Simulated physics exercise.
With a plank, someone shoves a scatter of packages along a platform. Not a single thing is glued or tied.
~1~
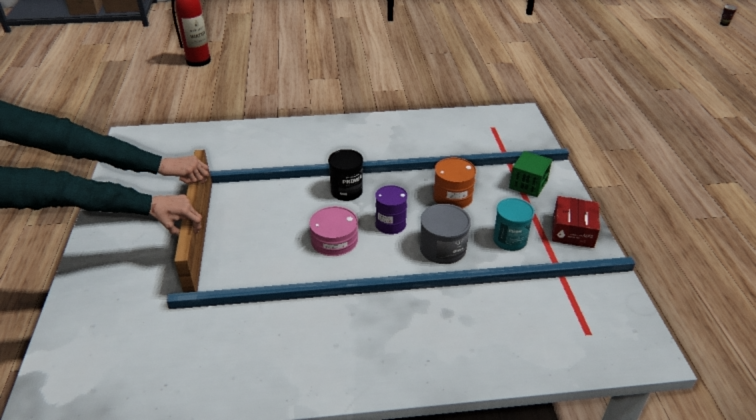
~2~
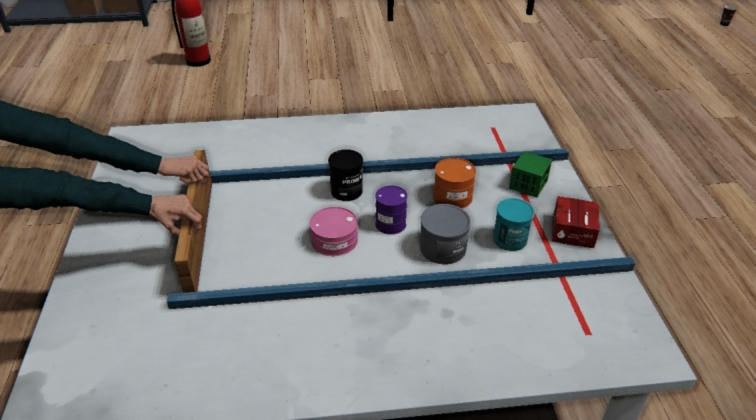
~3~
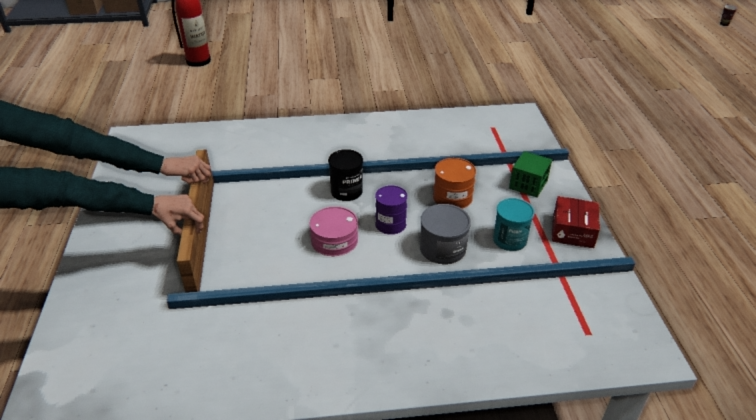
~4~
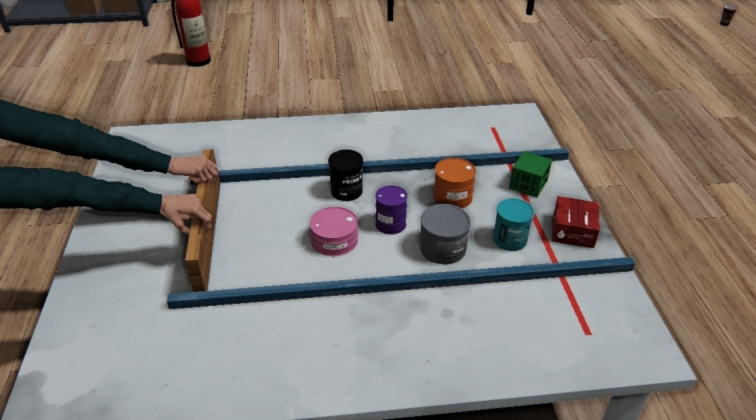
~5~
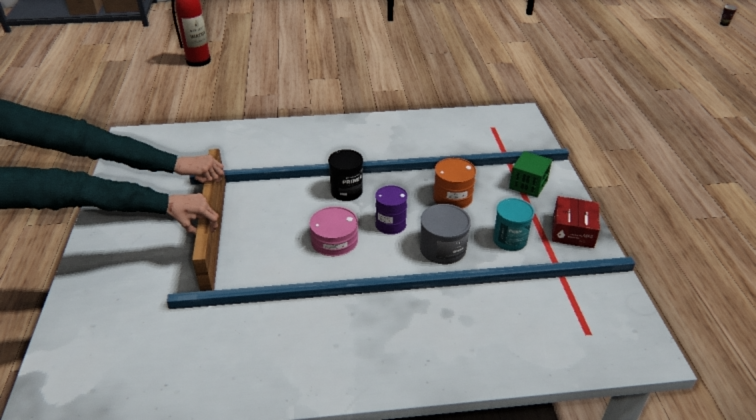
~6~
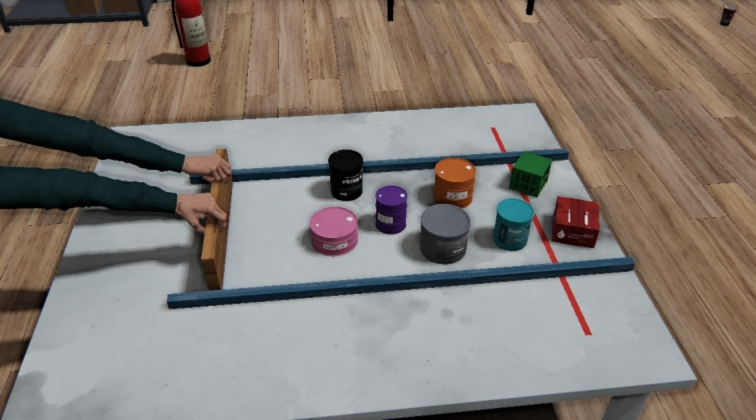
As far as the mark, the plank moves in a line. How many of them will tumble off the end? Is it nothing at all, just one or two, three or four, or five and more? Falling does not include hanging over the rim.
It is just one or two.
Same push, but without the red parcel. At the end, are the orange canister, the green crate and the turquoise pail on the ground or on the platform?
The orange canister keeps its place; the green crate is gone; and the turquoise pail keeps its place.
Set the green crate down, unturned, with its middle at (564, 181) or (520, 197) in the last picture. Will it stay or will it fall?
First place: It drops down; second place: It is not lost.
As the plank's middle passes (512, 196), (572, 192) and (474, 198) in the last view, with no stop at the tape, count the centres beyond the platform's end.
Per position: 1 / 4 / 0.
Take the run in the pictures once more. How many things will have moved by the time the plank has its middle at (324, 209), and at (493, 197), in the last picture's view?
1, then 8.
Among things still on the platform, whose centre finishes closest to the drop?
The turquoise pail is the one.
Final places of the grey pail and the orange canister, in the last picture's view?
In the last picture the first middle sits at (577, 238) and the other at (565, 171).
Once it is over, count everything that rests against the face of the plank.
The answer is 4.
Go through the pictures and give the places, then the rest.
Red parcel (576, 222); green crate (531, 174); turquoise pail (513, 225); plank (196, 218); tape (532, 212), in the first picture.
Green crate (531, 174); purple canister (391, 210), in the second picture.
Turquoise pail (513, 225); grey pail (444, 234), in the third picture.
Red parcel (576, 222); pink canister (334, 231), in the fourth picture.
Green crate (531, 174); plank (211, 217), in the fifth picture.
Red parcel (576, 222); green crate (531, 174); turquoise pail (513, 225); plank (219, 216); tape (532, 212), in the sixth picture.
Soon after, none off yet; red parcel at rest near (576, 222); green crate at rest near (531, 174); turquoise pail at rest near (513, 225).
In the end, the number that fall off is one or two; gone, green crate and red parcel.
